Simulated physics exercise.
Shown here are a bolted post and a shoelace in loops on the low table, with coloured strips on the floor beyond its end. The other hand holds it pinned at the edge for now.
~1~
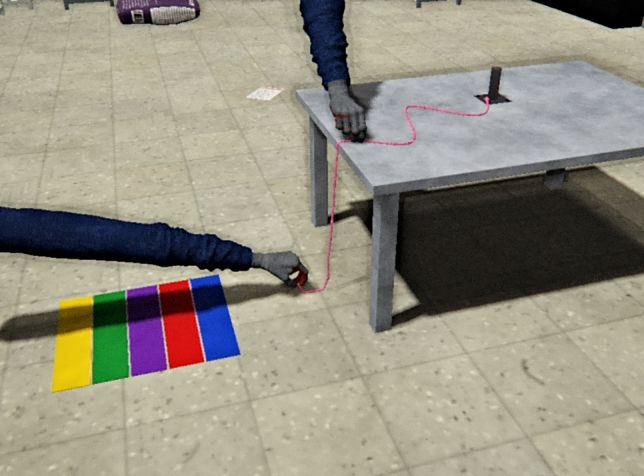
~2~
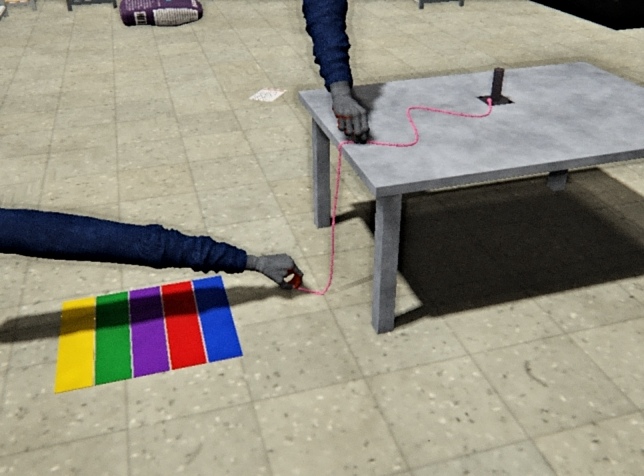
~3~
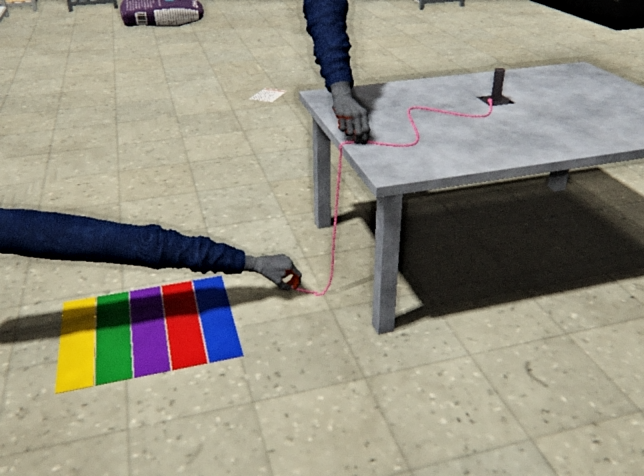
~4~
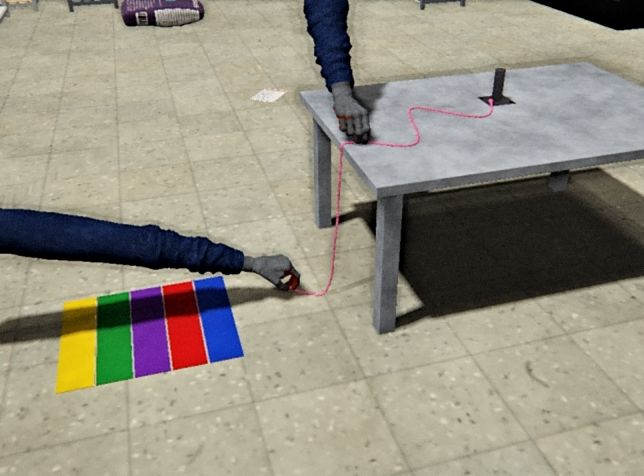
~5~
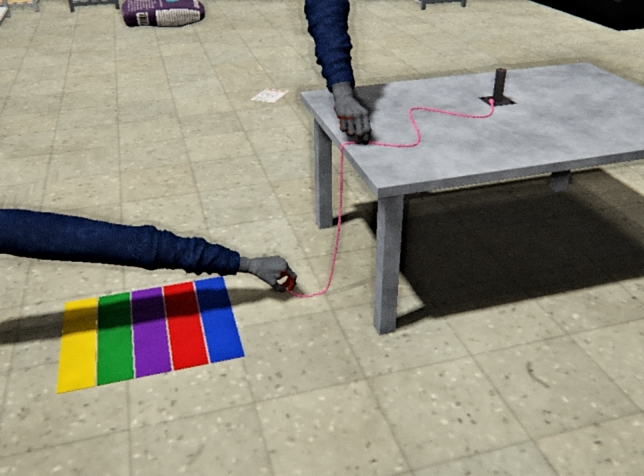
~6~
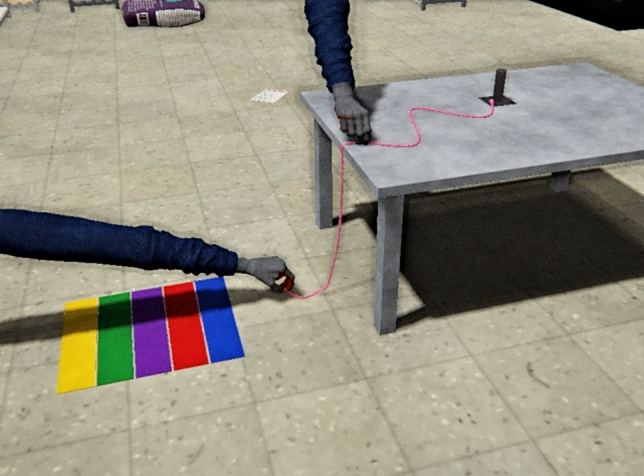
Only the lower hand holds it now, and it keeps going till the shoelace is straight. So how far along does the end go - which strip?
Along to the yellow strip.
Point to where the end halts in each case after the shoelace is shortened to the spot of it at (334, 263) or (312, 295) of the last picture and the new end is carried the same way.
Estimated pixels: (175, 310) then (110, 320).
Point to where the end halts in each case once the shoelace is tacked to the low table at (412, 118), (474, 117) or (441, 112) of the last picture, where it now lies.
They end up at (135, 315), (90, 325) and (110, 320).
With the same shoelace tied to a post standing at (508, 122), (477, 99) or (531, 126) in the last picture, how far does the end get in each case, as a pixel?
Estimated pixels per try: (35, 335); (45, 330); (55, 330).
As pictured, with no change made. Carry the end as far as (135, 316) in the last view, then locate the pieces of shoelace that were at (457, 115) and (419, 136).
At (427, 112), then (331, 147).
Early on, end near (136, 316); over purple.
Midway, end near (92, 323); over yellow.
At the end of the slack, end near (67, 328); over yellow. It gets as far as the yellow strip.
